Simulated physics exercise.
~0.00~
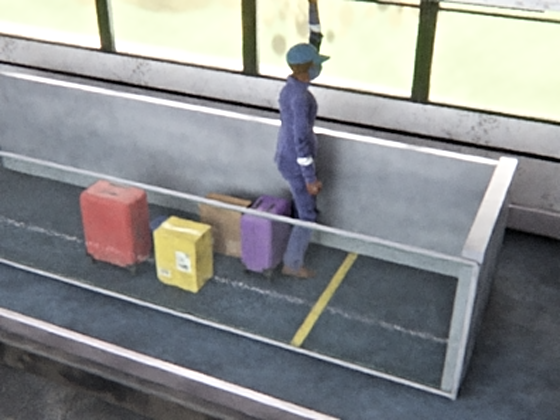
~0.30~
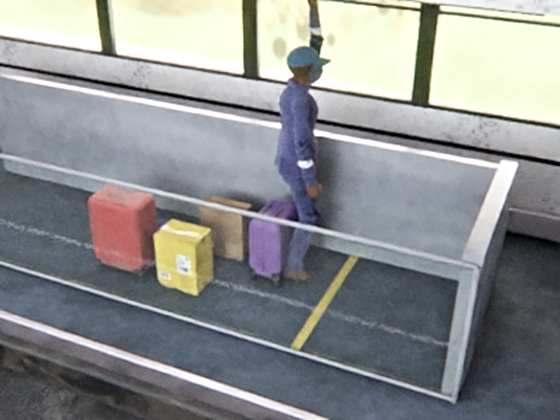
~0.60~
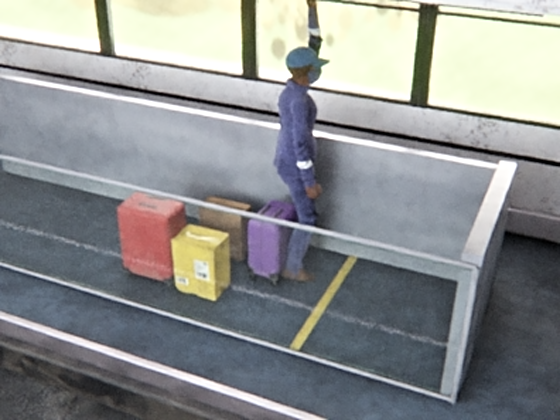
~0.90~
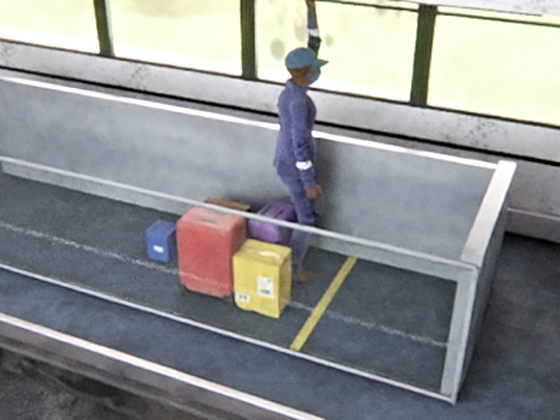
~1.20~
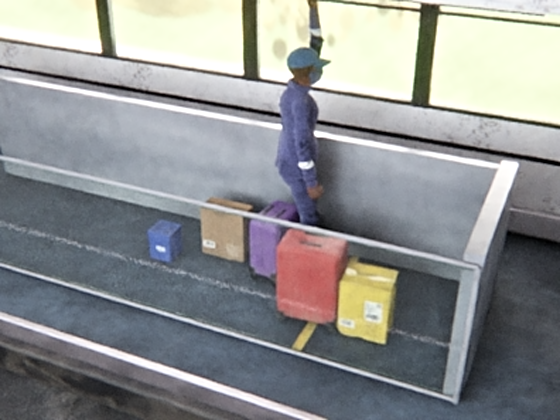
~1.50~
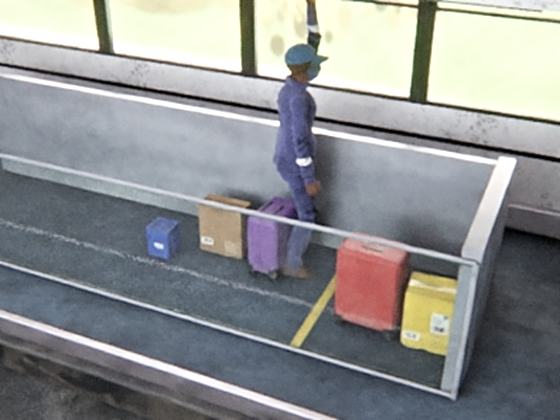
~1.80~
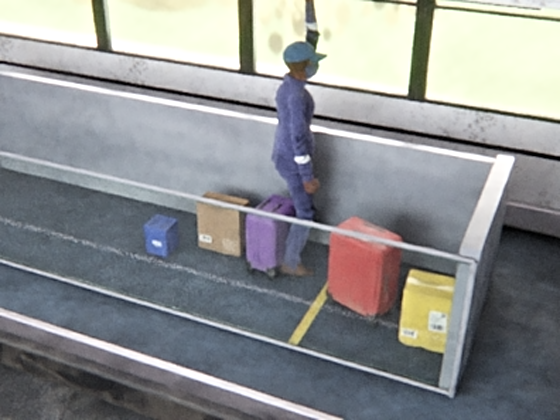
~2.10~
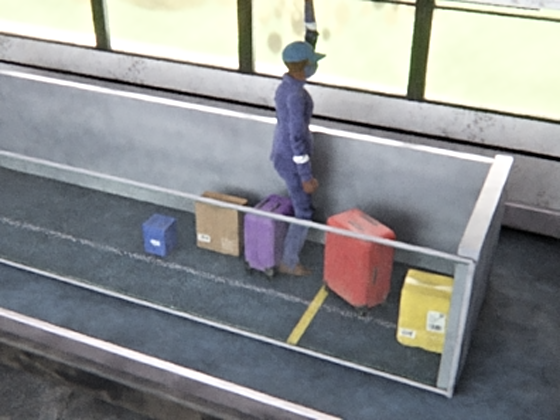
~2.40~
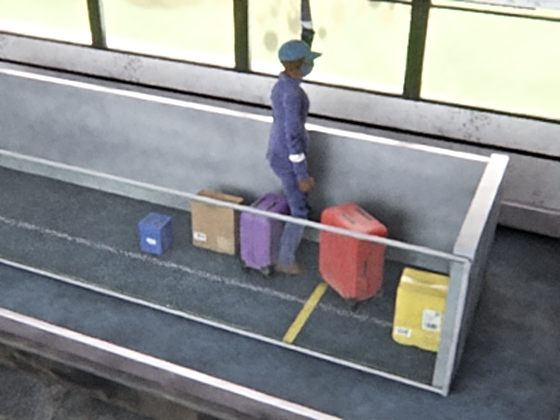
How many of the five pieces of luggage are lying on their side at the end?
None of them are lying on their side. The blue tub, brown carton, purple case, red case and yellow case are all still upright.
